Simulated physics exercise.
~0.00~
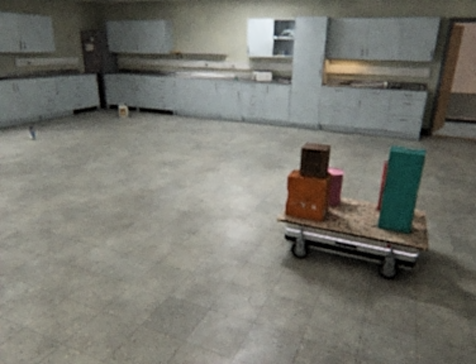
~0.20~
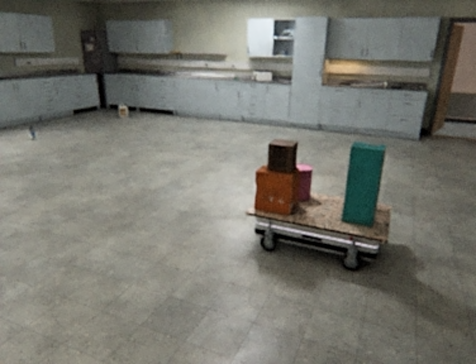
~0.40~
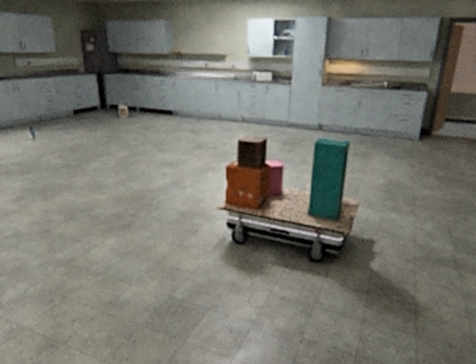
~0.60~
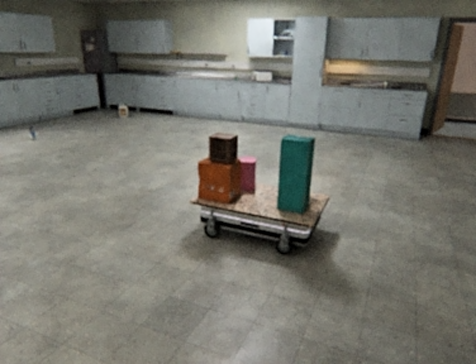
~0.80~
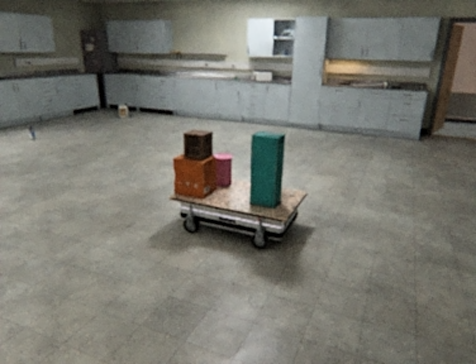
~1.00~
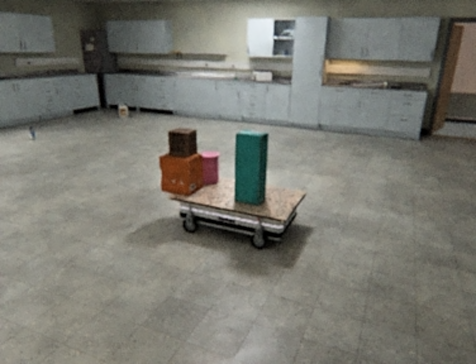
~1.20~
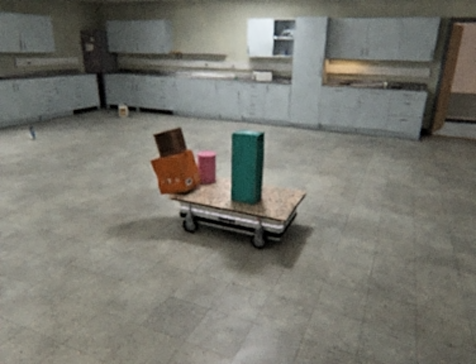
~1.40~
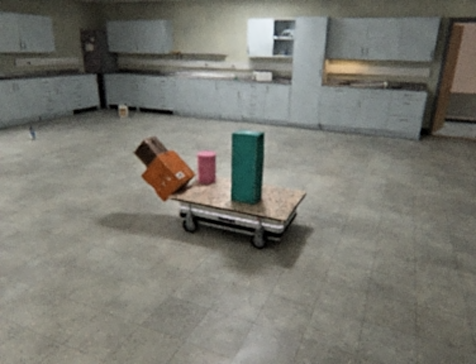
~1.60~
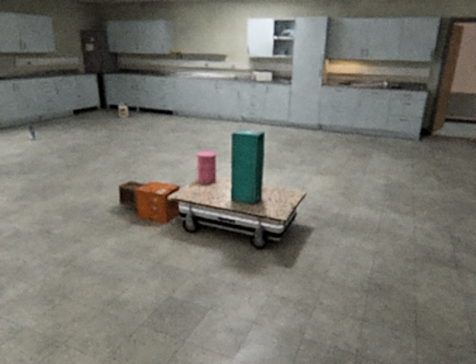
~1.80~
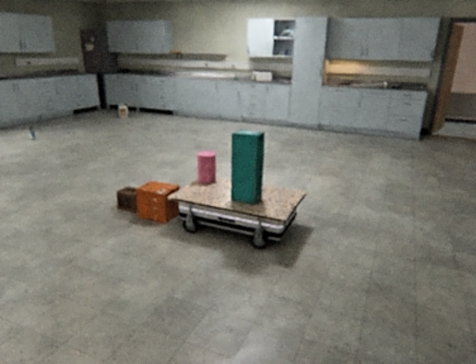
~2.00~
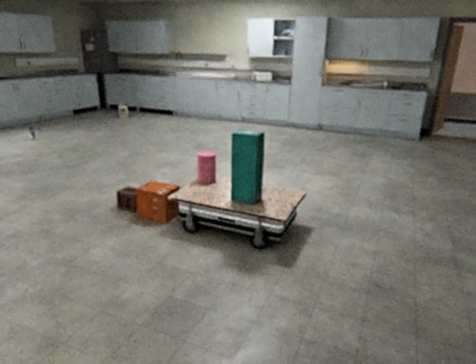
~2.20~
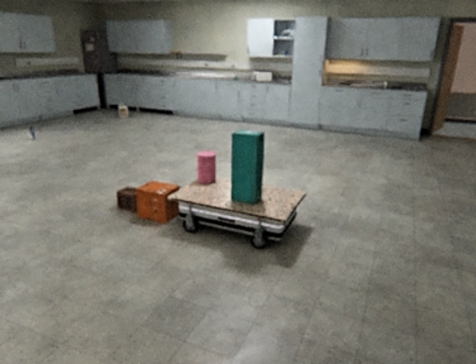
A cart rolling left and stopping, its orange box and brown crate tipping off while turquoise box and pink canister stay upright.
